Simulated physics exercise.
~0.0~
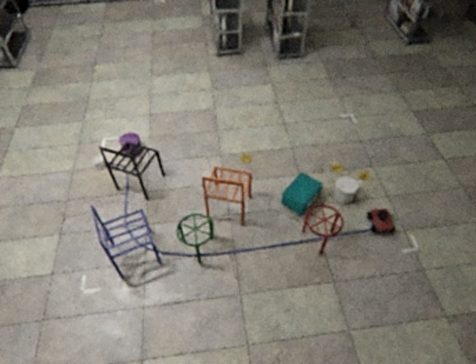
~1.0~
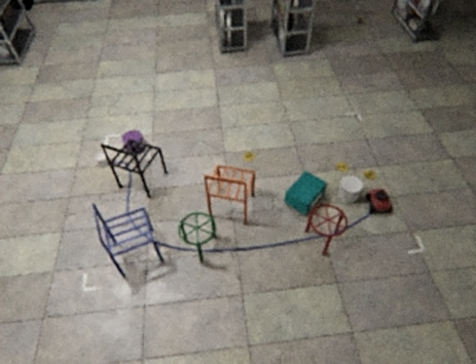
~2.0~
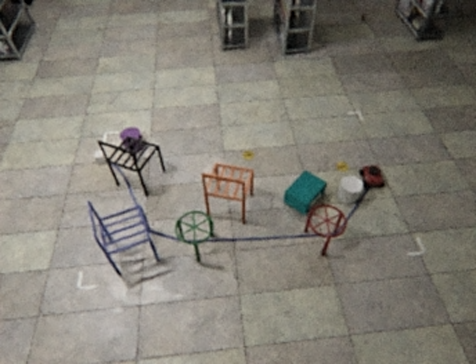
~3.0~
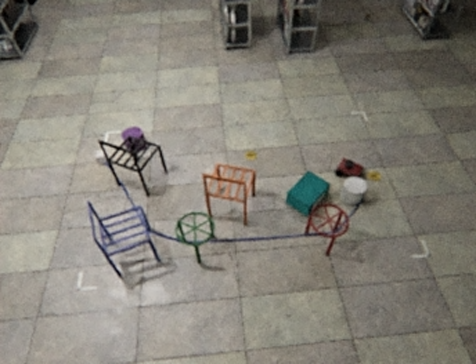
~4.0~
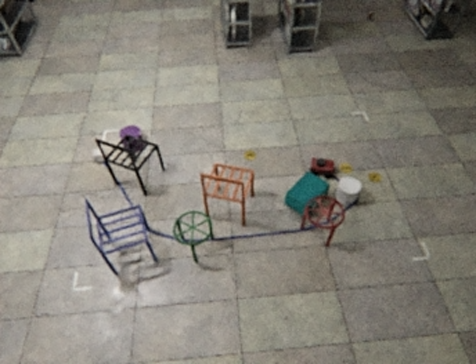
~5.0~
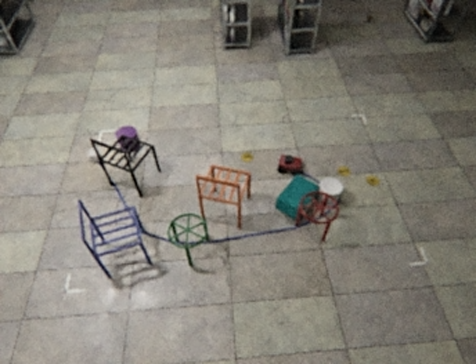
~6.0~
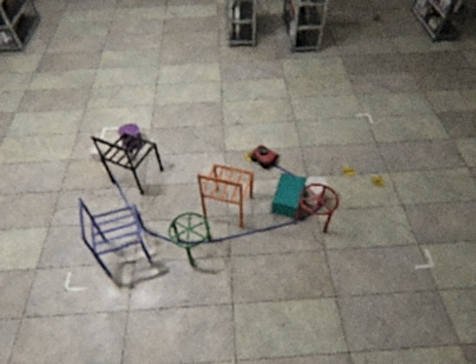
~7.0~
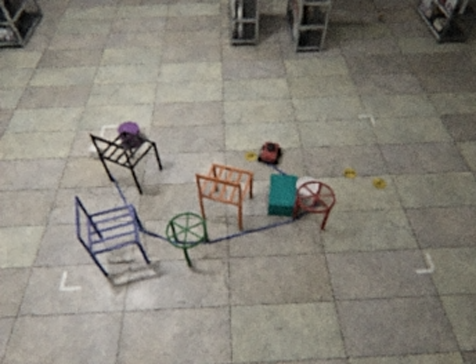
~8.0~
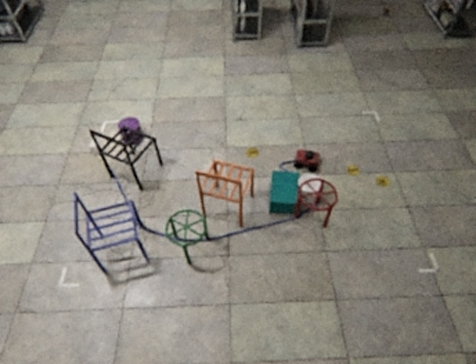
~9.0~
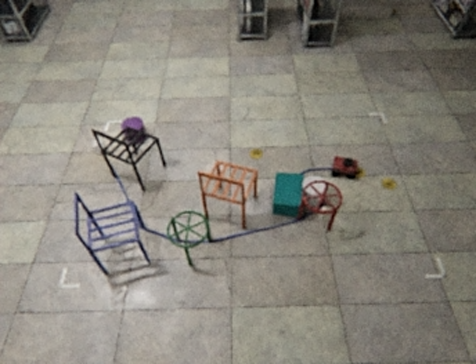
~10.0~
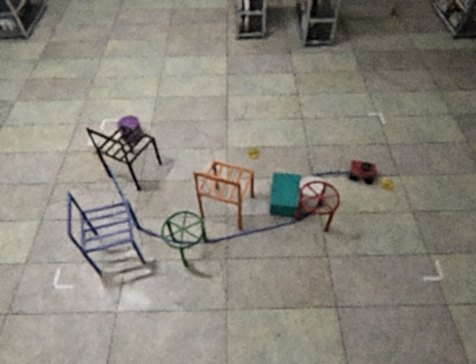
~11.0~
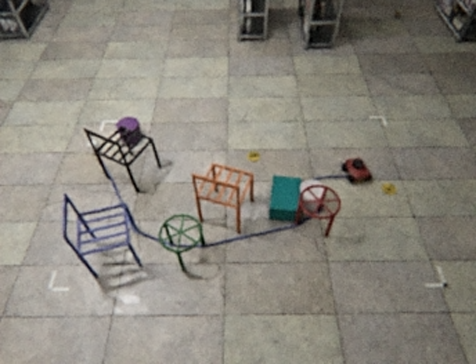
The footage shows a small red cart trailing a blue lead among chairs and stools, moving up, then left behind a teal box as the bucket, red stool and box shift slightly. It then heads right and stops near a yellow mark, the orange chair still standing.
